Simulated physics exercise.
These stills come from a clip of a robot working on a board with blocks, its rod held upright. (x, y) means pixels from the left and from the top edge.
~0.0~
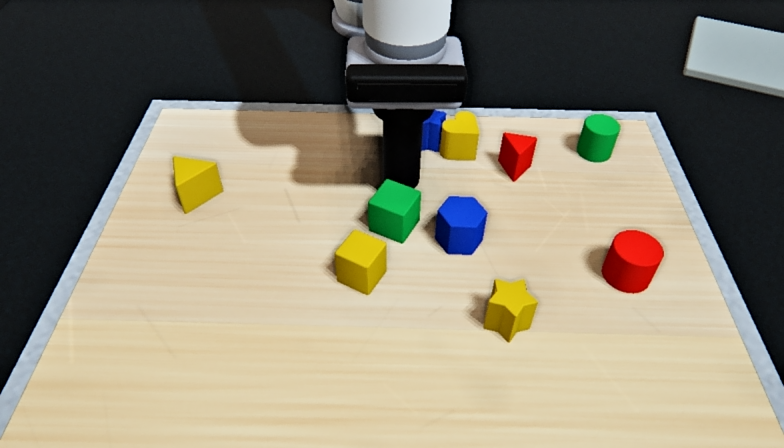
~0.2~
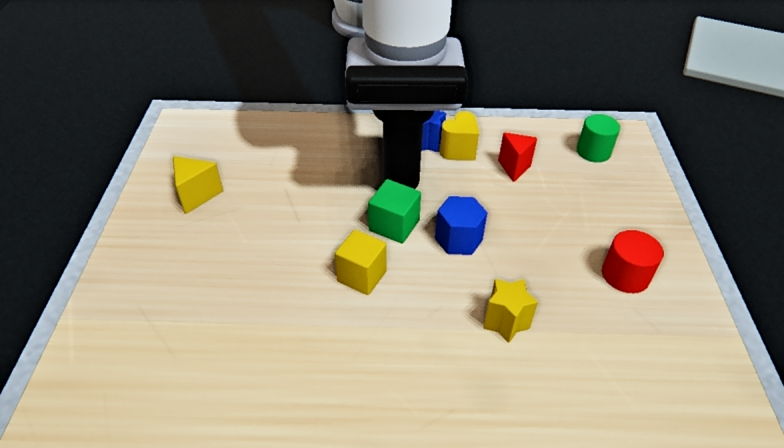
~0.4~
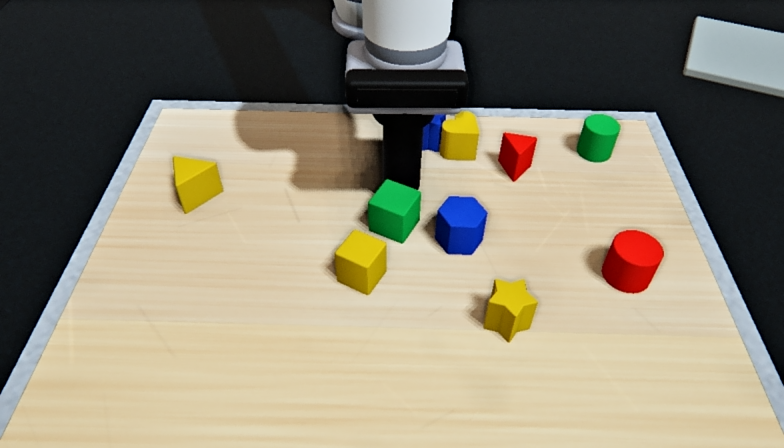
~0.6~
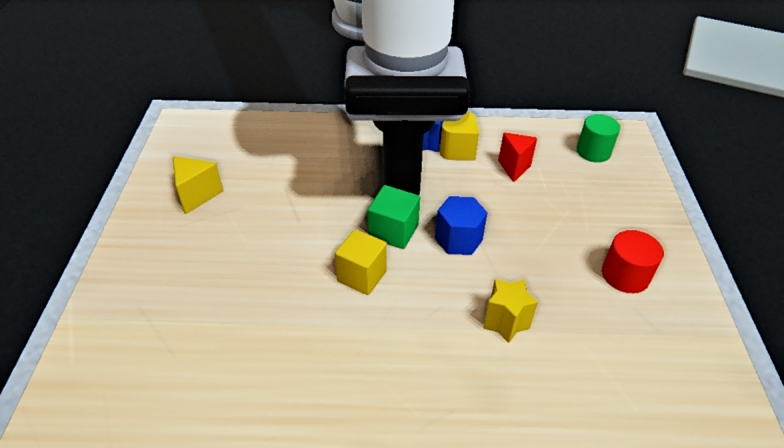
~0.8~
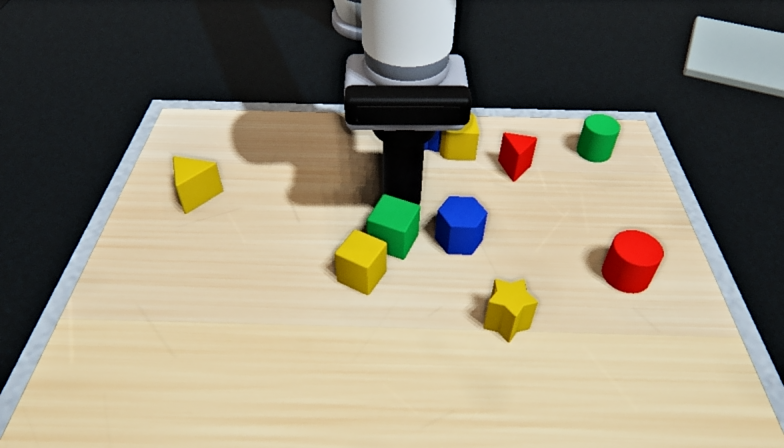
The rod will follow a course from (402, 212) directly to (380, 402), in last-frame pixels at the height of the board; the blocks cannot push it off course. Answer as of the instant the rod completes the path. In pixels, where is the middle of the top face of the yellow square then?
I think it will end close to (289, 330).
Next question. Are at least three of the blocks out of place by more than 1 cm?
No - that is not the case.
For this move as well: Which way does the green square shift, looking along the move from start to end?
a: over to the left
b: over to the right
My pick is b.
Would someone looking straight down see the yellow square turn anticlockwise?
Short answer: No.
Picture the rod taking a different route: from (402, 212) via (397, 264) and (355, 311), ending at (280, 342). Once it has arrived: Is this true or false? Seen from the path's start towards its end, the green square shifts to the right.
That claim is false.
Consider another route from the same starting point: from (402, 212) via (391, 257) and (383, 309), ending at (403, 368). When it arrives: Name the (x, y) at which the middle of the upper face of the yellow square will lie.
I predict (294, 332).
The first path, step by step. One third of the way, rod at (394, 254); yellow square at (334, 287), turned 10° clockwise; green square at (376, 270), turned 20° clockwise.
Two thirds of the way, rod at (387, 317); yellow square at (296, 325), turned 50° clockwise; green square at (345, 334), turned 55° clockwise.
At the end, rod at (380, 392); yellow square at (289, 330), turned 75° clockwise; green square at (320, 373), turned 130° clockwise; blue hexagon unmoved.
